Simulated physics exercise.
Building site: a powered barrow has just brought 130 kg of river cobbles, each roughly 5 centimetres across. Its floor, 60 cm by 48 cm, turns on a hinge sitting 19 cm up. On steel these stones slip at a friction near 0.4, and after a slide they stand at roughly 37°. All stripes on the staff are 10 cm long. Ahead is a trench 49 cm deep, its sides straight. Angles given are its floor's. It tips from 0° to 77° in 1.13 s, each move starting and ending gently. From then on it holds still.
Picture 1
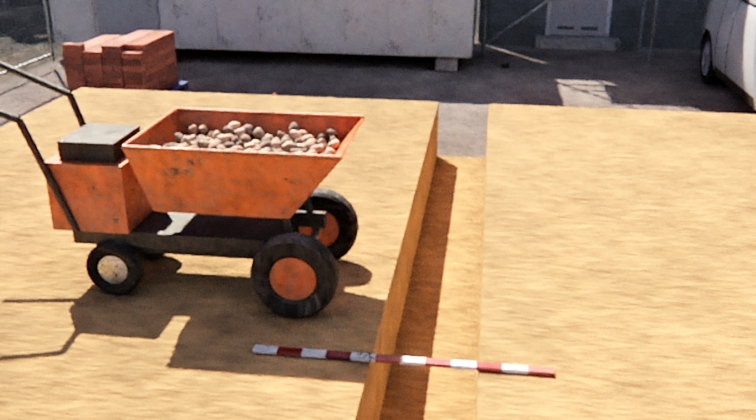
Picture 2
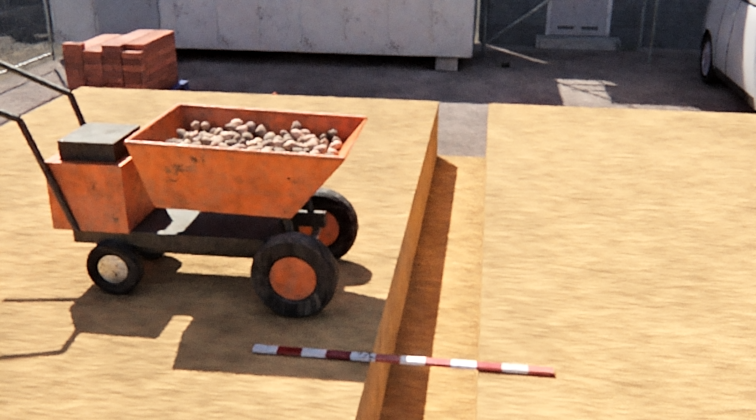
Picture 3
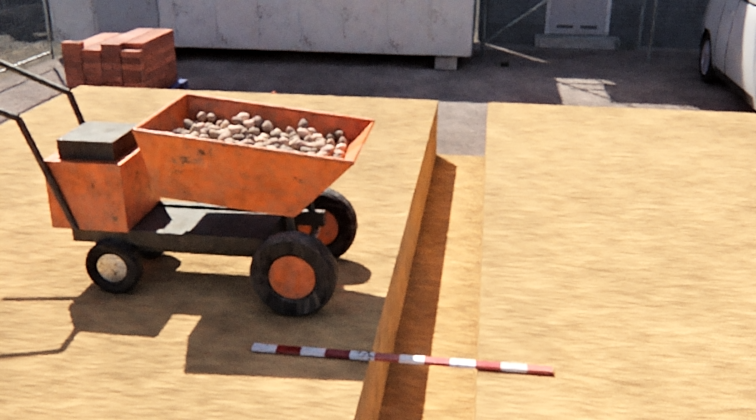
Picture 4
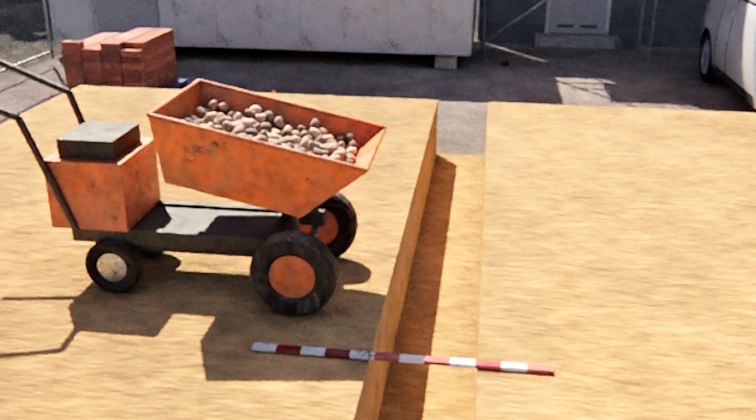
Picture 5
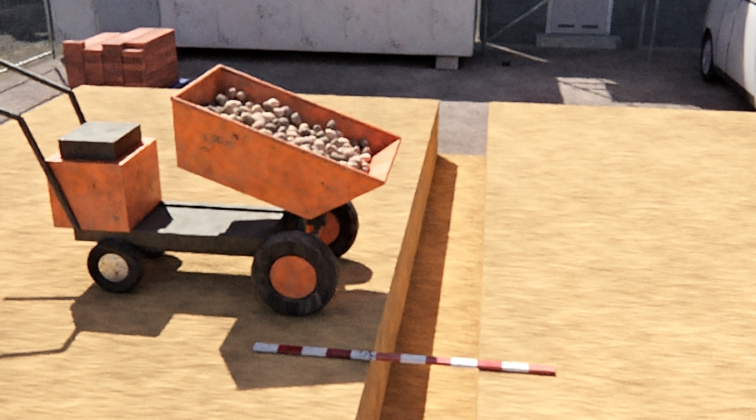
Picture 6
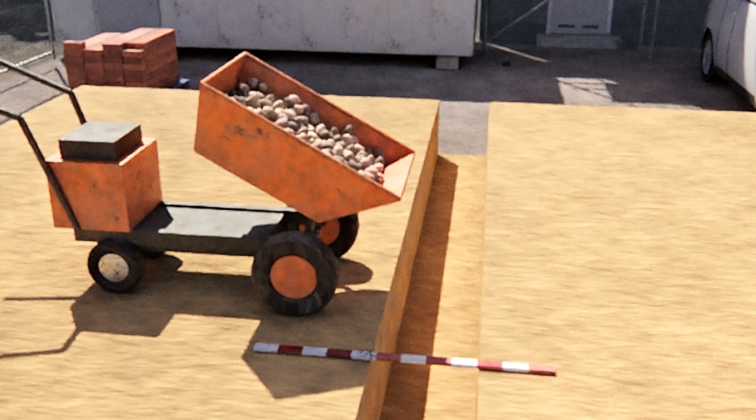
On a sunlit building site, an orange powered barrow loaded with rounded stones stands beside a straight-sided trench, a red-and-white staff lying in front. Its tray starts level, then tilts slowly at first and more quickly afterward, the left end rising and the right lip lowering toward the trench while the wheels stay still.
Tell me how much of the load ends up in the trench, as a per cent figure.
Some 69 per cent ends up in the trench.
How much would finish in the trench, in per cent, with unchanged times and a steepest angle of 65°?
Share in trench: Approx. 65%.
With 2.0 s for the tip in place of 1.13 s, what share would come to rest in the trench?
My guess is near 75 percent.
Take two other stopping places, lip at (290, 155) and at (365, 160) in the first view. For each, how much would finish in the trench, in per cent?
Estimates: 100 % then 45 %.
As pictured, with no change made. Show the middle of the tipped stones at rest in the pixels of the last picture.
Their middle ends up near (460, 368).
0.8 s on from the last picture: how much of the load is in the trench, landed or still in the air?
35 per cent, give or take.
Then, 0.4 s after the last picture the floor is at 65°, 100 % in the tray; the foremost stones are at (440, 252).
Then, 0.8 s after the last picture the floor is at 77°, 44 % in the tray, 35 % in the trench, 21 % past the trench; the foremost stones are at (565, 309).
Then, 1.1 s after the last picture the floor is at 77°, 11 % in the tray, 58 % in the trench, 31 % past the trench; the foremost stones are at (682, 312).
Then, 3.1 s after the last picture the floor is at 77°, 0 % in the tray, 69 % in the trench, 31 % past the trench; the foremost stones are past the picture's edge.
